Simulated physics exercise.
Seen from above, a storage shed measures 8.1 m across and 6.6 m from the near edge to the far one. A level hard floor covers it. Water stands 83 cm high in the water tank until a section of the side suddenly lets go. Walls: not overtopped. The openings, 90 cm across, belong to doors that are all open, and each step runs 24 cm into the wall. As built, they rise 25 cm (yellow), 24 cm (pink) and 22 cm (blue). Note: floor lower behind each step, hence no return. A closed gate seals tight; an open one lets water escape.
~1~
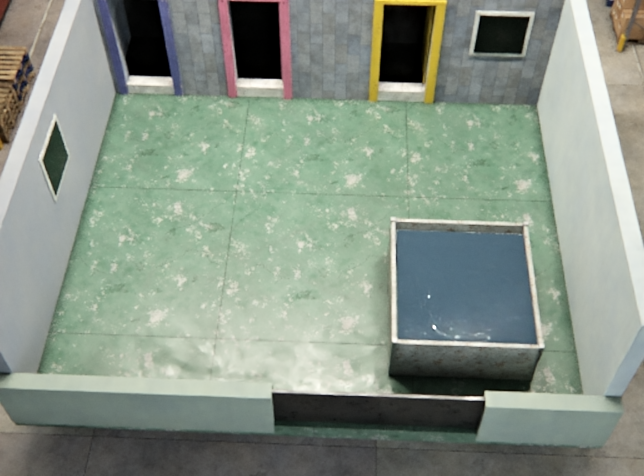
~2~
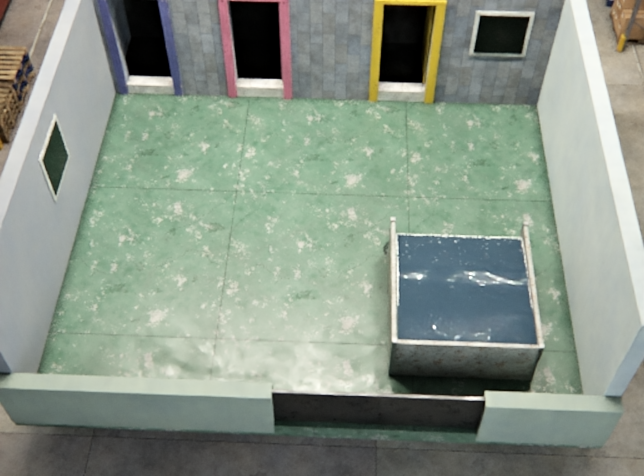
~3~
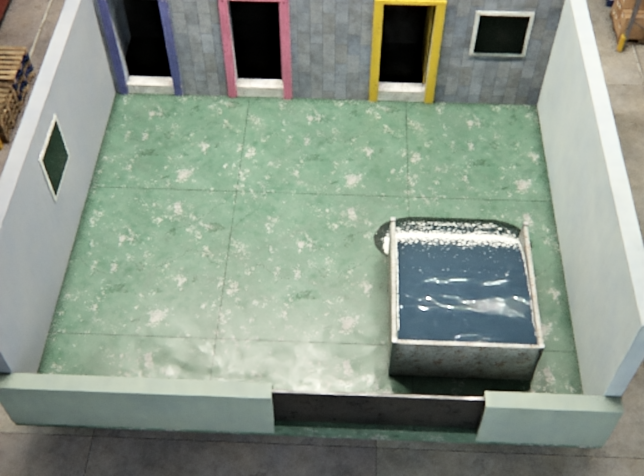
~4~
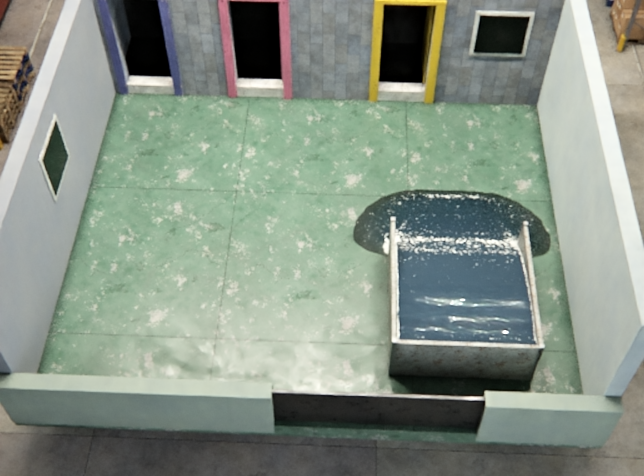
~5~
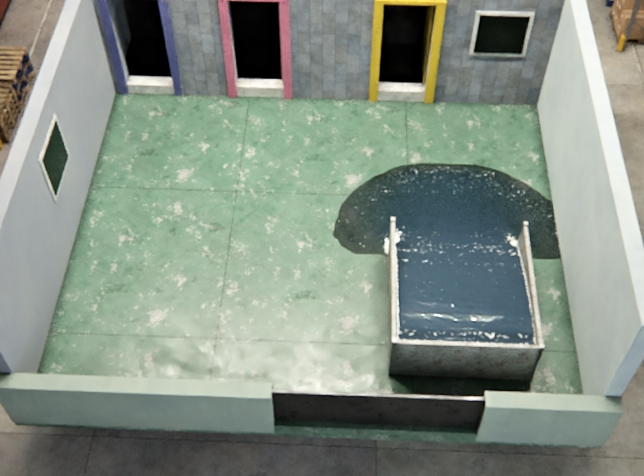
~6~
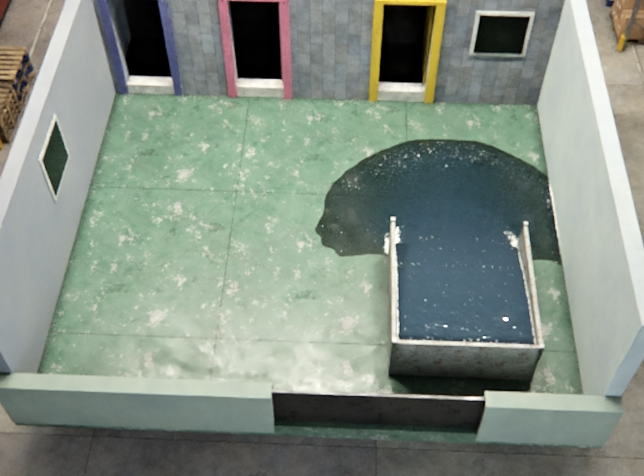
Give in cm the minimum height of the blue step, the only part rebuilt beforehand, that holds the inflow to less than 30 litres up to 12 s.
The minimum height is about 13 cm.
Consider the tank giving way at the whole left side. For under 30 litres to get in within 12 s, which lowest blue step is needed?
At least roughly 21 centimetres tall.
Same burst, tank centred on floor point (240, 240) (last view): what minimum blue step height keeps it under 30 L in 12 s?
At least roughly 26 cm high.
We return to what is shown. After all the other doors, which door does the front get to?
The blue door comes last.
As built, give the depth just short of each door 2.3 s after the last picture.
Yellow 31, pink 15, blue 5 cm.
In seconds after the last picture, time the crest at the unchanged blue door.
The depth peaks at about 5.5 seconds.
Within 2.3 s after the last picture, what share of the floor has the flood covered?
I'd estimate about 40 percent.
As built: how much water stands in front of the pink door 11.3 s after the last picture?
It stands about 7.0 centimetres deep.
Then, 0.7 s after the last picture water covers 30 % of the floor, deepest (45 cm) near (529, 109); it has not reached the blue door.
Then, 2.3 s after the last picture water covers 40 % of the floor, deepest (38 cm) near (529, 171); 5 cm at the blue door, 0 litres in over its 22 cm step.
Then, 11.3 s after the last picture water covers 100 % of the floor, deepest (14 cm) near (376, 414); 6 cm at the blue door, 1 litre in over its 22 cm step.
At the blue door as built, the water peaked near 19 cm, 5.5 s after the last picture.
Run again over the same 12 s with other heights there, 51 litres in over 11 cm, 18 litres over 15 cm. The limit of 30 litres is kept from about 13 cm up.
